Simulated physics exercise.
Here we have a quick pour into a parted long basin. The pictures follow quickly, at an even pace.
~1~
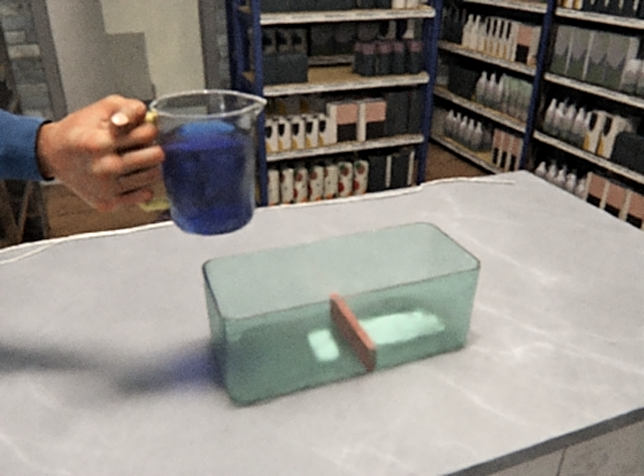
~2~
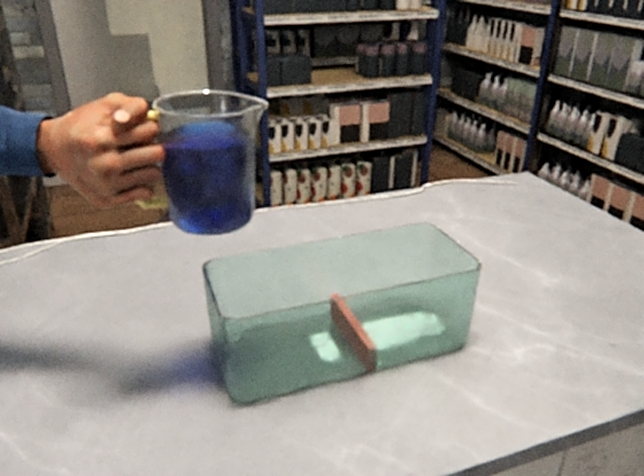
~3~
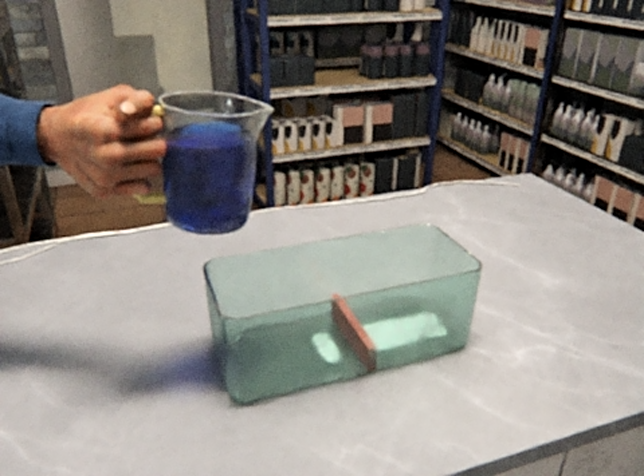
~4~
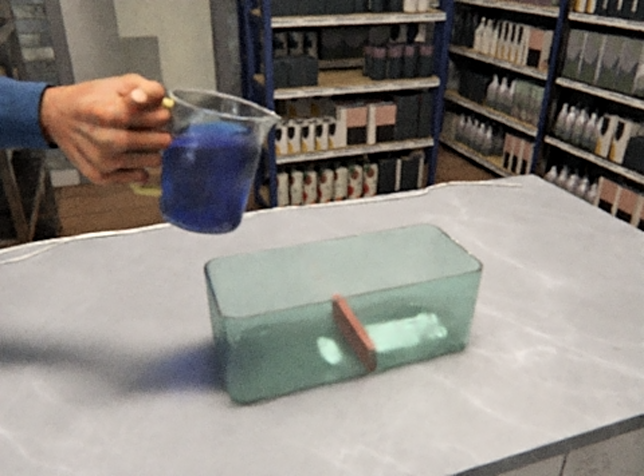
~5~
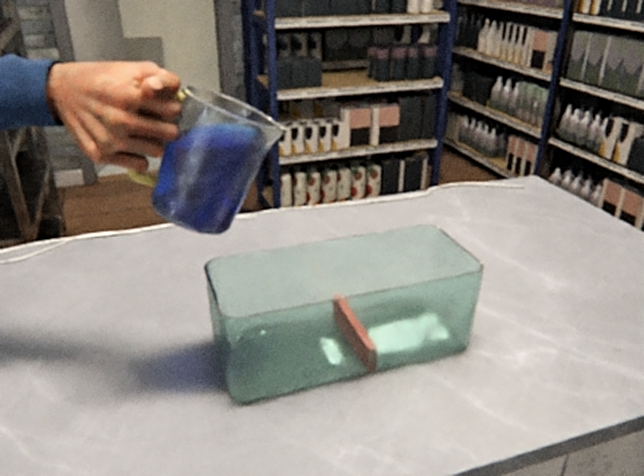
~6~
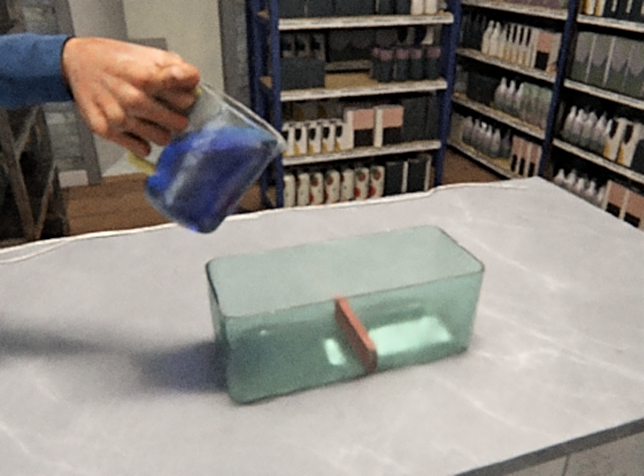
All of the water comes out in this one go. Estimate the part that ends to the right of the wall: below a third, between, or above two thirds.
It comes to under a third.
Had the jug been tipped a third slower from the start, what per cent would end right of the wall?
About 10 per cent.
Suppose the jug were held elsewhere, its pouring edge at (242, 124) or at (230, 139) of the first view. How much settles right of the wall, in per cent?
First some 10, then 10 per cent.
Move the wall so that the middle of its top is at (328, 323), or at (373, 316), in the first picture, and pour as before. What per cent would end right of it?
In turn 65 and 10 in a hundred.
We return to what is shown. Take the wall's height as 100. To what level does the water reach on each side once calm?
Near 60 on the left, 10 on the right.
A moment on, the jug is tipped on its side and 62 per cent is still to pour, 10 is left of the wall and 0 right of it.
Next, the jug is tipped right over and 16 per cent is still to pour, 64 is left of the wall and 1 right of it.
Then the jug is tipped right over and 2 per cent is still to pour, 86 is left of the wall and 2 right of it.
Later the jug is tipped right over and 0 per cent is still to pour, 90 is left of the wall and 4 right of it.
Finally, 86 per cent lies left of the wall, 8 right of it and 6 outside.
